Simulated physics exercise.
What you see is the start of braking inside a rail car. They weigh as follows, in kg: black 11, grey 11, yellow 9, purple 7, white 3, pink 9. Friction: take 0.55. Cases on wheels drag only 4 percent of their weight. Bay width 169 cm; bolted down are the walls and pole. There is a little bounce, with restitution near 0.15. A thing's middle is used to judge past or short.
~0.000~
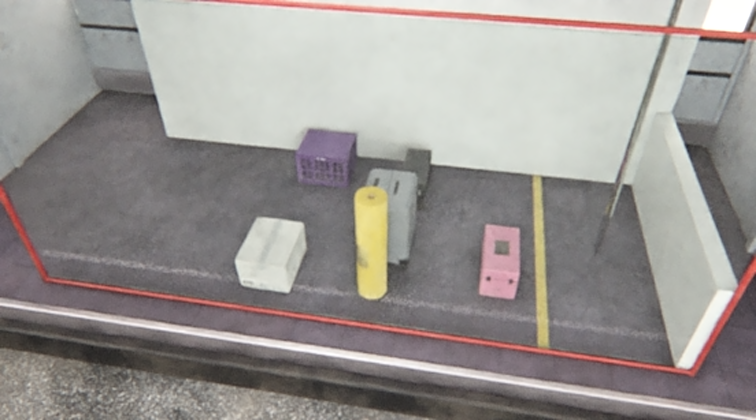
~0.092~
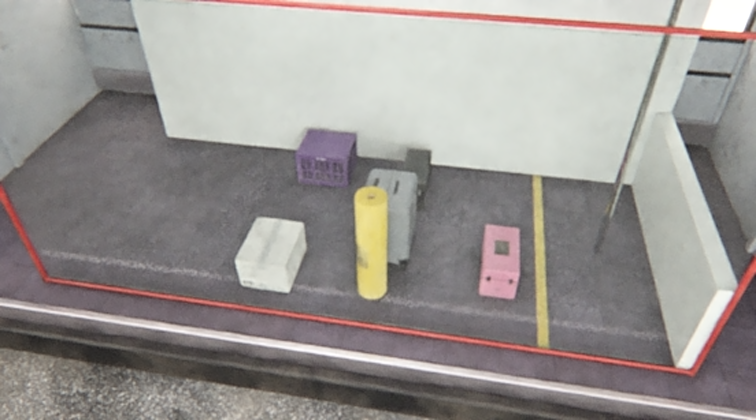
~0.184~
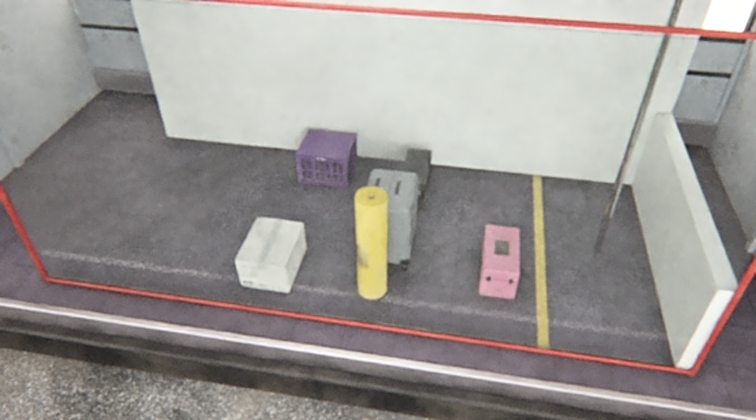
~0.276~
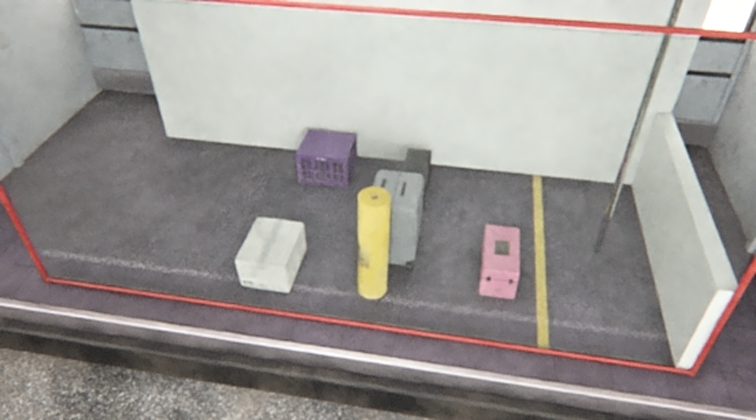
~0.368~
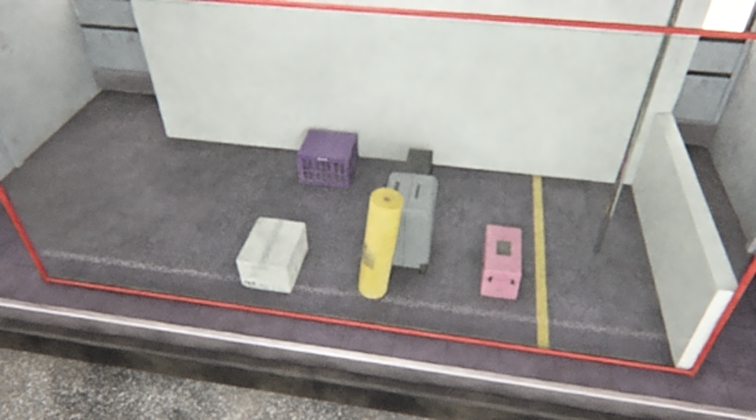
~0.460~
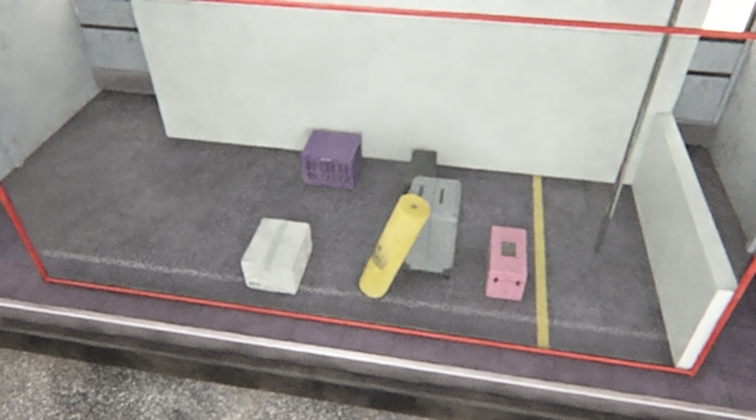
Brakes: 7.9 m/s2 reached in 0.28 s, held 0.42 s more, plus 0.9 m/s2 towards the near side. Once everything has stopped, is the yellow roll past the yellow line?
The middle goes beyond the line.
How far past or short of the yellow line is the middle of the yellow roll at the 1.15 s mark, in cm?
Around 15 cm over the mark.
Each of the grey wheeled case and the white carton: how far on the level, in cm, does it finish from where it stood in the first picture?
Roughly: Grey wheeled case 120; white carton 60.
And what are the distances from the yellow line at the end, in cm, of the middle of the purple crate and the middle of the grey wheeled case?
Purple crate: 100 cm short; grey wheeled case: 10 cm past.
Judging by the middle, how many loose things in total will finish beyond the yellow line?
All told, it comes to 3.
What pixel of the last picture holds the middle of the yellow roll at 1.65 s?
It would be at about (569, 330) then.
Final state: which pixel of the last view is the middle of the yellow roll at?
About (569, 329).
After 0.75 s the yellow roll is 34 cm short of the yellow line, tilted 90°, near (486, 302) in the last picture's view.
After 1.15 s the yellow roll is 13 cm past the yellow line, tilted 90°, near (569, 330) in the last picture's view; the pink toolbox 56 cm past the yellow line, tilted 0°.
After 1.65 s the yellow roll is 13 cm past the yellow line, tilted 90°, near (569, 330) in the last picture's view.
Final state at 2.0 s, black toolbox stops short of the yellow line; grey wheeled case crosses the yellow line; yellow roll crosses the yellow line; purple crate stops short of the yellow line; white carton stops short of the yellow line; pink toolbox crosses the yellow line.
